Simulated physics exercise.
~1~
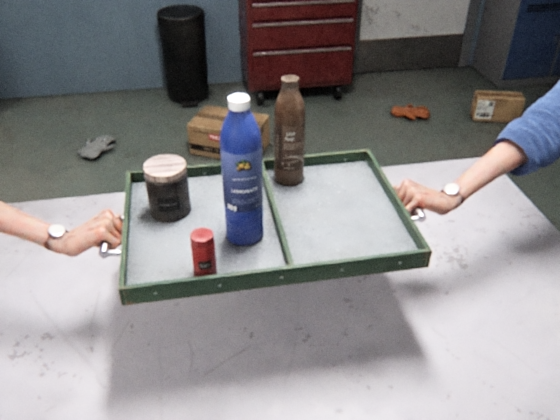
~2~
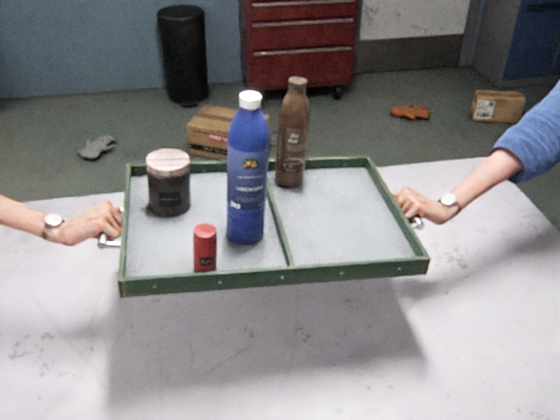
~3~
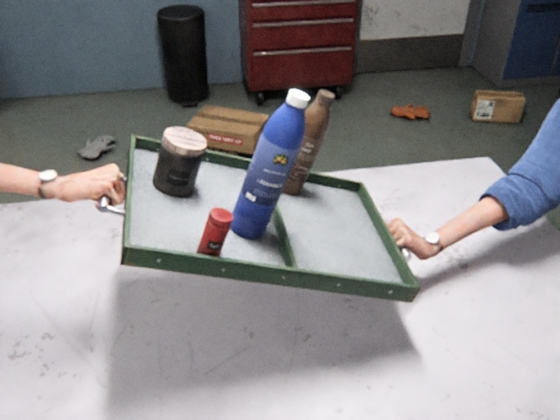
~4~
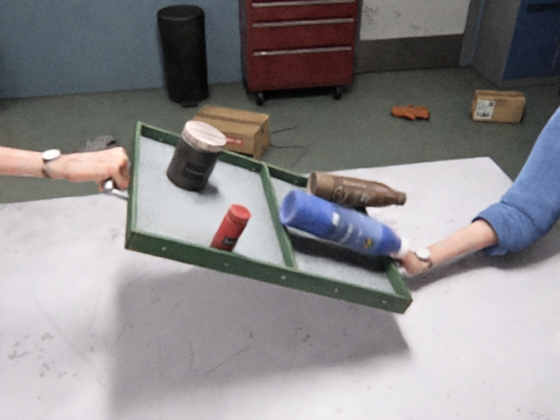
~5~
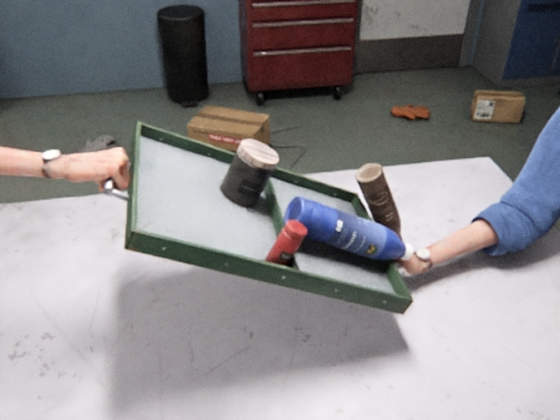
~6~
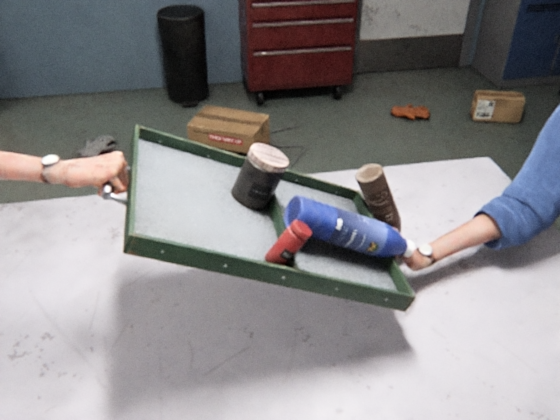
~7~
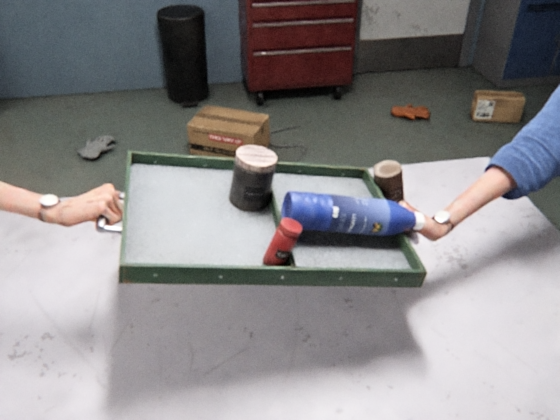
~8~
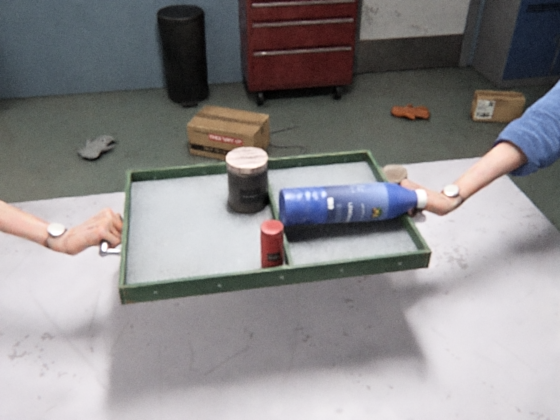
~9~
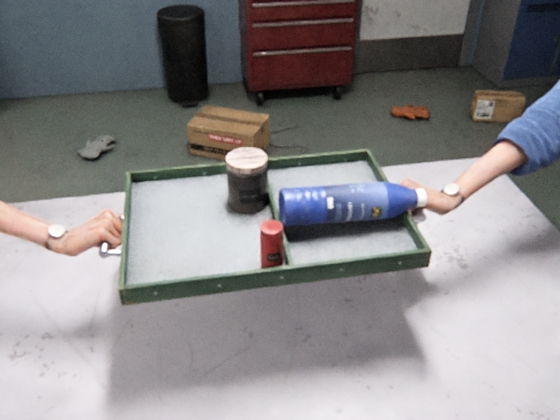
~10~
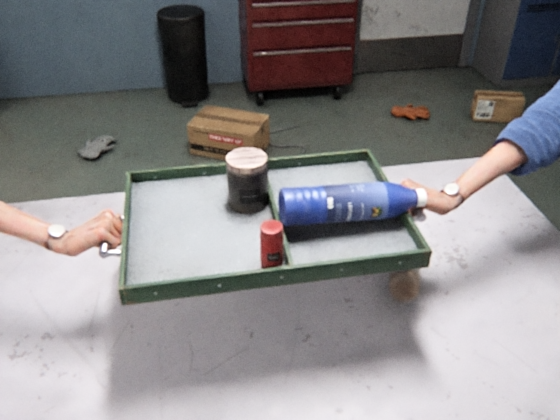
The clip opens on two hands holding a green-rimmed tray above a pale surface, with a black jar, a red shaker, a blue bottle and a brown bottle standing on it. The tray tips down toward the right, and everything begins to lean. Both bottles topple, the jar and shaker slide right to the cross bar, and the brown bottle goes over the far right edge. The hands then bring the tray back to level. At the end, the blue bottle lies on its side, the jar and shaker stand near the bar, and the brown bottle is off the tray.
